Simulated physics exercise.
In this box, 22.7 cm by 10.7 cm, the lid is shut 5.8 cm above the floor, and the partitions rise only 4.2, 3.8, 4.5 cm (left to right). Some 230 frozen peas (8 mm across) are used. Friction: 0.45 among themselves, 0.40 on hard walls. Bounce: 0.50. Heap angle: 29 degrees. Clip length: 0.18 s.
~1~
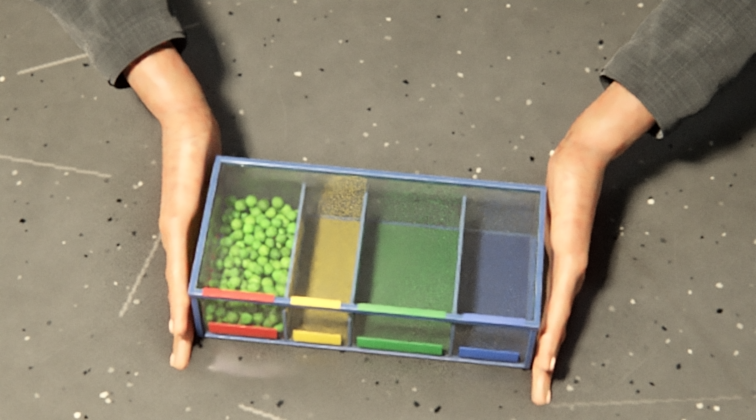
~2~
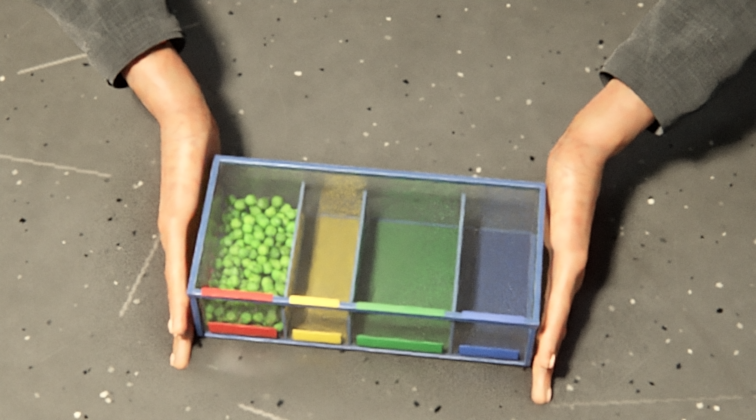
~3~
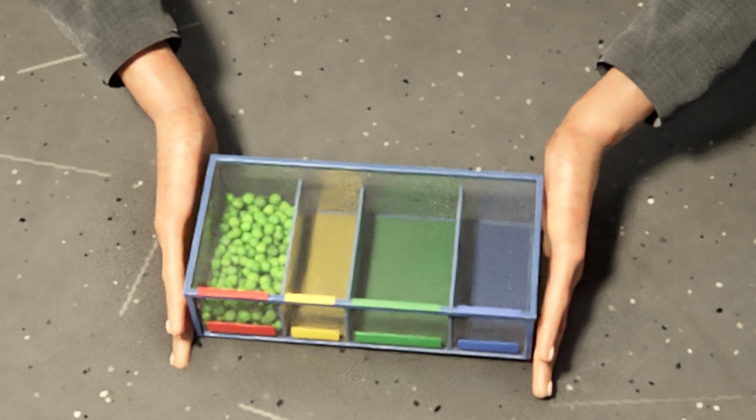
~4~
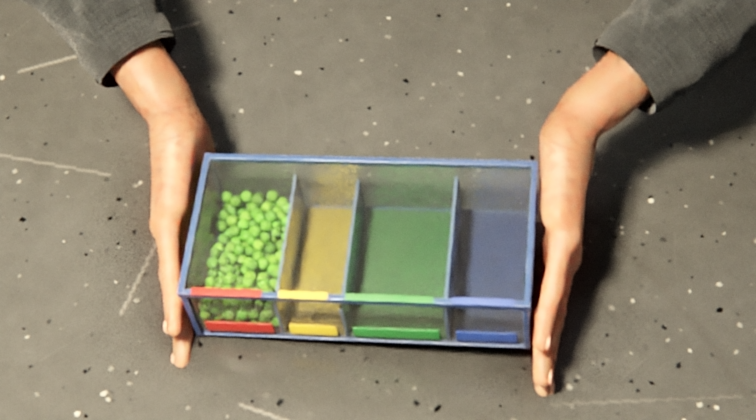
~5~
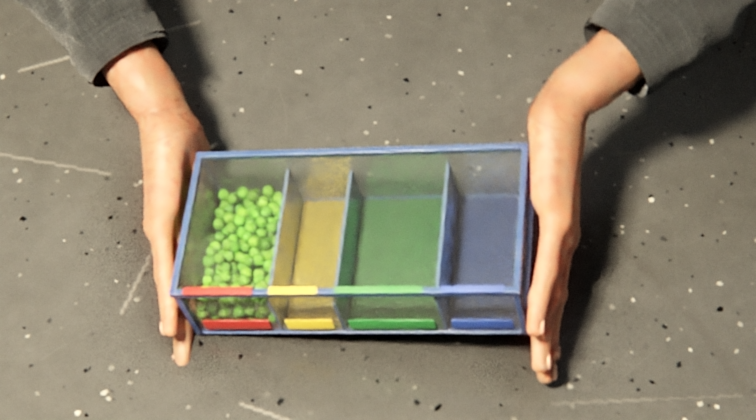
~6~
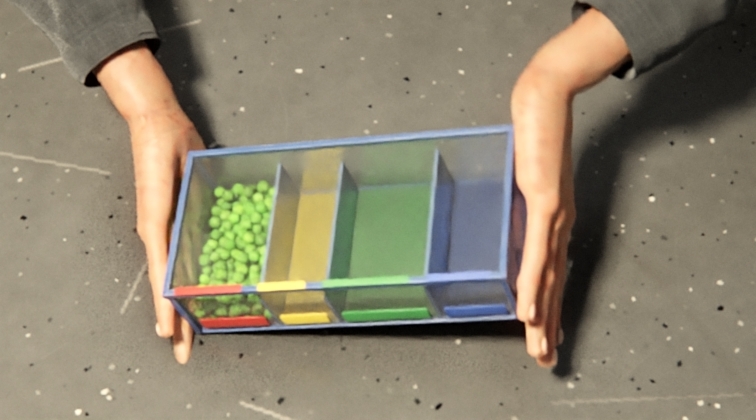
At first, two hands hold a clear lidded box almost level above a speckled floor, with green peas filling the red-marked section at the left and the yellow, green and blue sections empty of peas. Then the hands gradually tilt it, raising the right end, while the peas stay in the left section.
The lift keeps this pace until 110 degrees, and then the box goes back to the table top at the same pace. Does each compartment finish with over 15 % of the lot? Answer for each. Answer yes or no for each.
Red: Yes, blue: No, green: No, yellow: No.
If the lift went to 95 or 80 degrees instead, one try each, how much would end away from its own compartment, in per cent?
Some 0 and 0 per cent.
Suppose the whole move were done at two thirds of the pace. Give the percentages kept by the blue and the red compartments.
Outcome, in per cent - blue: 0; red: 100.
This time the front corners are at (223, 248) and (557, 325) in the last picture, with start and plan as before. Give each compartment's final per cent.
That leaves red with 70 percent, blue with 20, green with 0 and yellow with 10 percent.
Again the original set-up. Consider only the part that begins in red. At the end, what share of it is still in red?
My estimate is roughly 100 percent.
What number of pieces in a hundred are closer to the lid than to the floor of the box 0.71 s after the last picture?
Estimate: Near 50 per cent.
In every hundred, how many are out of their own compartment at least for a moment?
Estimate: Near 0 %.
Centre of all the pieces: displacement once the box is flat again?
I'd put the distance at roughly 0.5 cm.
Then, 0.71 s after the last picture, tilt 110 degrees; red 100 %.
Then, 1.18 s after the last picture, tilt 49 degrees; red 100 %.
Then, 1.72 s after the last picture, tilt 0 degrees; red 100 %.
In the end, red 100 %, blue 0 %, green 0 %, yellow 0 %.
